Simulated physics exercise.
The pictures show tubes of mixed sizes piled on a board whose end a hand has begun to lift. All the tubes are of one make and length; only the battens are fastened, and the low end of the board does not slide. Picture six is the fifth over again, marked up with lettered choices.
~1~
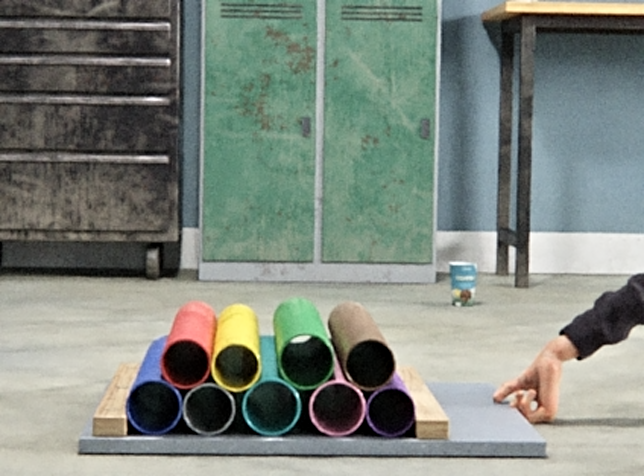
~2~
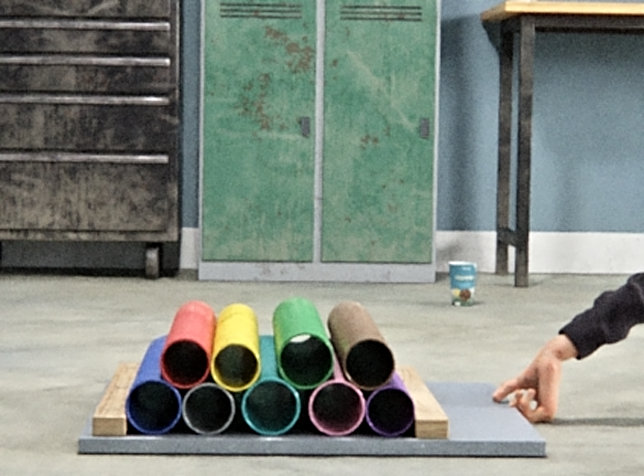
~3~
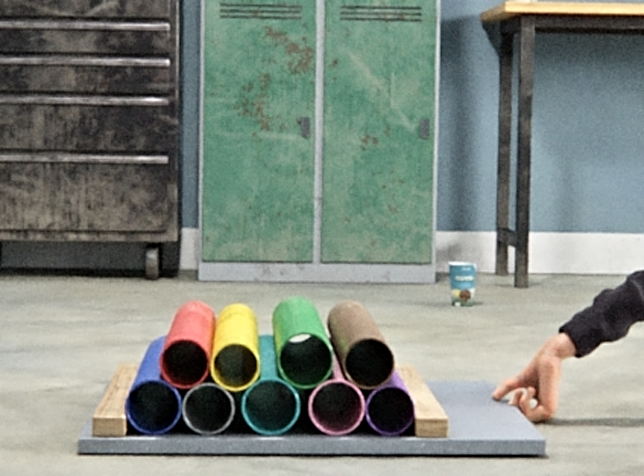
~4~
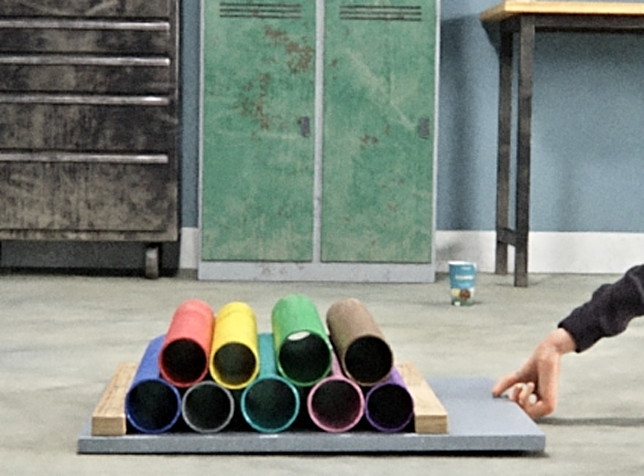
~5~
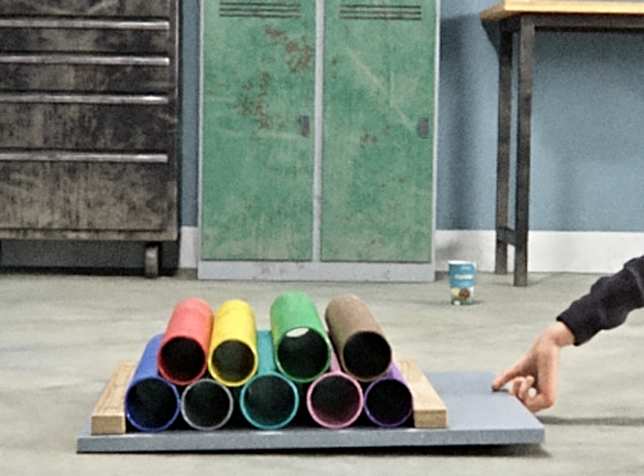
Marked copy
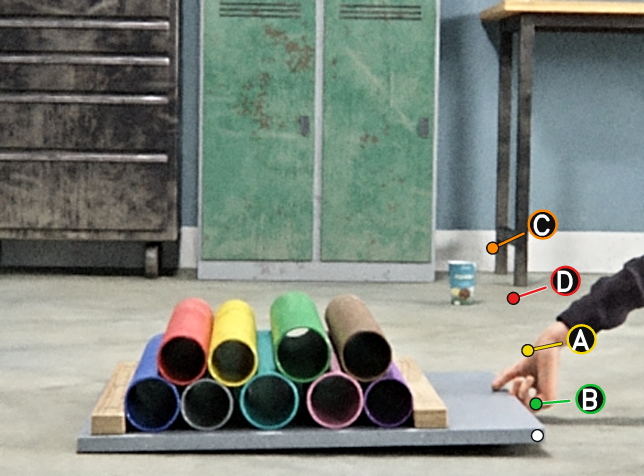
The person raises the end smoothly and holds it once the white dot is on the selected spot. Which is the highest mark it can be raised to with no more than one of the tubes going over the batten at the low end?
The highest mark that will do is C.
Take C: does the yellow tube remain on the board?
The yellow tube: Yes.
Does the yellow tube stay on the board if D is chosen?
Yes.
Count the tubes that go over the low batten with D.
At D the number is none.
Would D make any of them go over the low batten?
At D: No.
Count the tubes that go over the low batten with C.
With C, none.
On the marked copy, A at (528, 351); B at (536, 404); C at (493, 248); D at (514, 298); the white dot at (538, 436).
With C. Early on, board at 16°.
Further on, board at 26°.
At the end, board at 26°, none over the low batten.
As for the rest, A none over the low batten; B none over the low batten; D none over the low batten.
